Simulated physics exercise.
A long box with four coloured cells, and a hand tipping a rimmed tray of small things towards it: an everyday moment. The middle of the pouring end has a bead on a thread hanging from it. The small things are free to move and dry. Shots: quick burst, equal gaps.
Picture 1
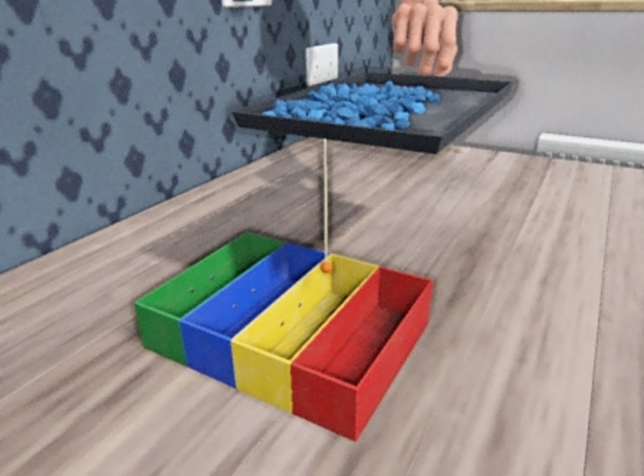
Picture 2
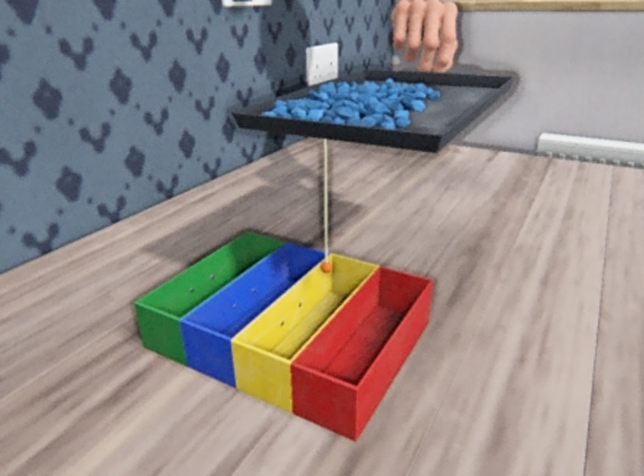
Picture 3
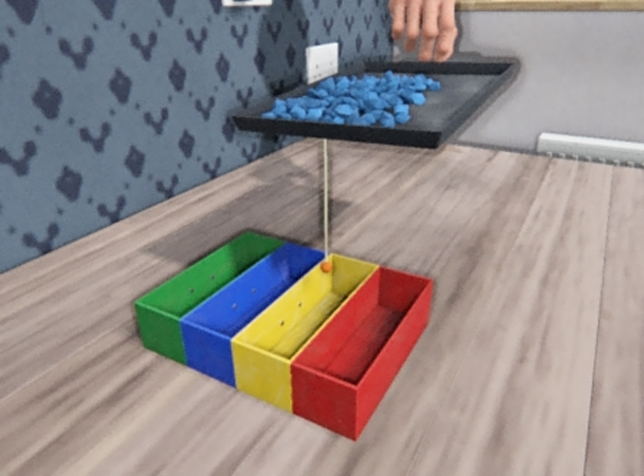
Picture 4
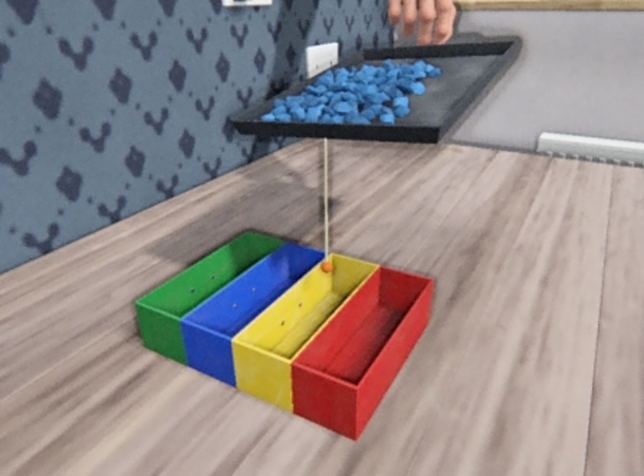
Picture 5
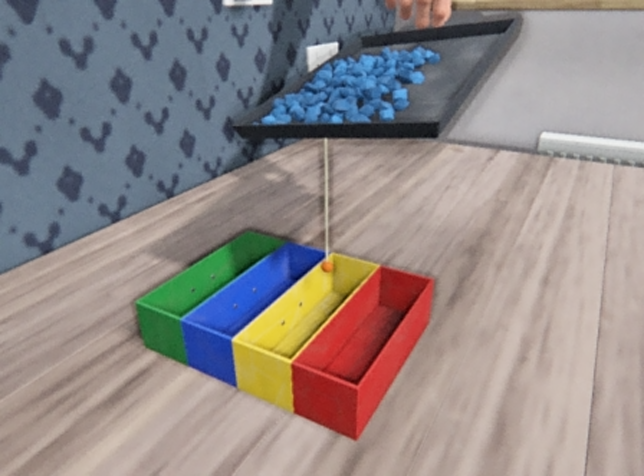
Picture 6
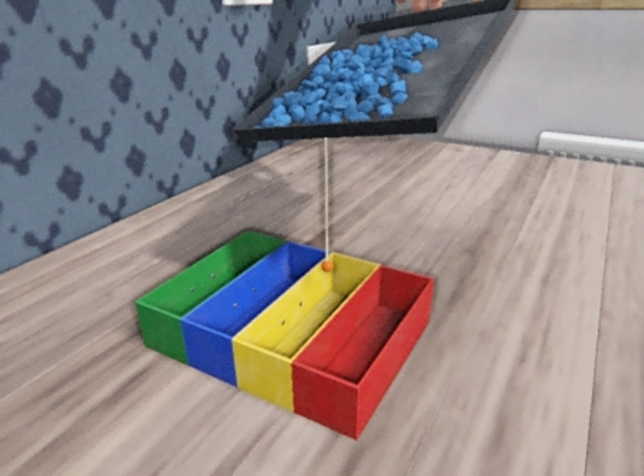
Blue stones resting on a black tray as a hand raises its far side, tilting it above green, blue, yellow and red cells.
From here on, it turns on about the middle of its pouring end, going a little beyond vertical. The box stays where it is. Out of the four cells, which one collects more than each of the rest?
The green cell collects the most.
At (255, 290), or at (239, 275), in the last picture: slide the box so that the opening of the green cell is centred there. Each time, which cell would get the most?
Try 1 - that green cell; try 2 - the cell in green.
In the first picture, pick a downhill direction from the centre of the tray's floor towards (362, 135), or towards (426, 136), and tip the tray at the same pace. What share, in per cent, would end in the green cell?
The share is 0 per cent in the first and 0 per cent in the second.
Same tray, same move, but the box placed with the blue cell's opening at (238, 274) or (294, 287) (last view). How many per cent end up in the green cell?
In order: 10 percent and 70 percent.
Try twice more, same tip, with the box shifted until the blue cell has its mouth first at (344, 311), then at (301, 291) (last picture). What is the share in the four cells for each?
10 %, 60 %.
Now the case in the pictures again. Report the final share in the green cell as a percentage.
About 60 per cent.
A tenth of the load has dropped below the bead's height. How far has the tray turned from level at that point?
Near 85 degrees.
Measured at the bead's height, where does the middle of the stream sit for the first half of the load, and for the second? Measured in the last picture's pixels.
Early-half point (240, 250); late-half point (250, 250).
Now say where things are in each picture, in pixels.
Corners of the pouring end at (238, 111) and (438, 135), level; middle of the load at (352, 107), aquarium stones; bead on its thread at (326, 268); green cell at (161, 330); blue cell at (208, 349); yellow cell at (262, 372); red cell at (323, 397), in the first picture.
Corners of the pouring end at (238, 112) and (438, 133), level; middle of the load at (353, 105), in the second picture.
Corners of the pouring end at (237, 115) and (437, 130), tipped barely, lowest at the left corner; middle of the load at (352, 101), in the third picture.
Corners of the pouring end at (237, 119) and (436, 125), tipped a little, lowest at the left corner; middle of the load at (351, 95), in the fourth picture.
Corners of the pouring end at (237, 123) and (435, 119), tipped a little, lowest at the left corner; middle of the load at (351, 89), in the fifth picture.
Corners of the pouring end at (238, 128) and (433, 114), tipped clearly, lowest at the left corner; middle of the load at (349, 83); green cell at (162, 329); blue cell at (210, 348); yellow cell at (263, 370); red cell at (325, 395), in the sixth picture.
Soon after the last picture, tray tipped steeply; nearly all on the tray; a stray few falling or outside the box.
A little later, tray tipped right over; about a quarter on the tray; about a quarter in the green cell; a small part in the blue cell; a stray few in the yellow cell; about a third falling or outside the box.
Later still, tray tipped past a quarter turn; about half in the green cell; about a third in the blue cell; a stray few in the yellow cell; a stray few falling or outside the box.
At rest, tray tipped past a quarter turn; about half in the green cell; about a third in the blue cell; a stray few in the yellow cell; none in the red cell; a stray few outside the box.
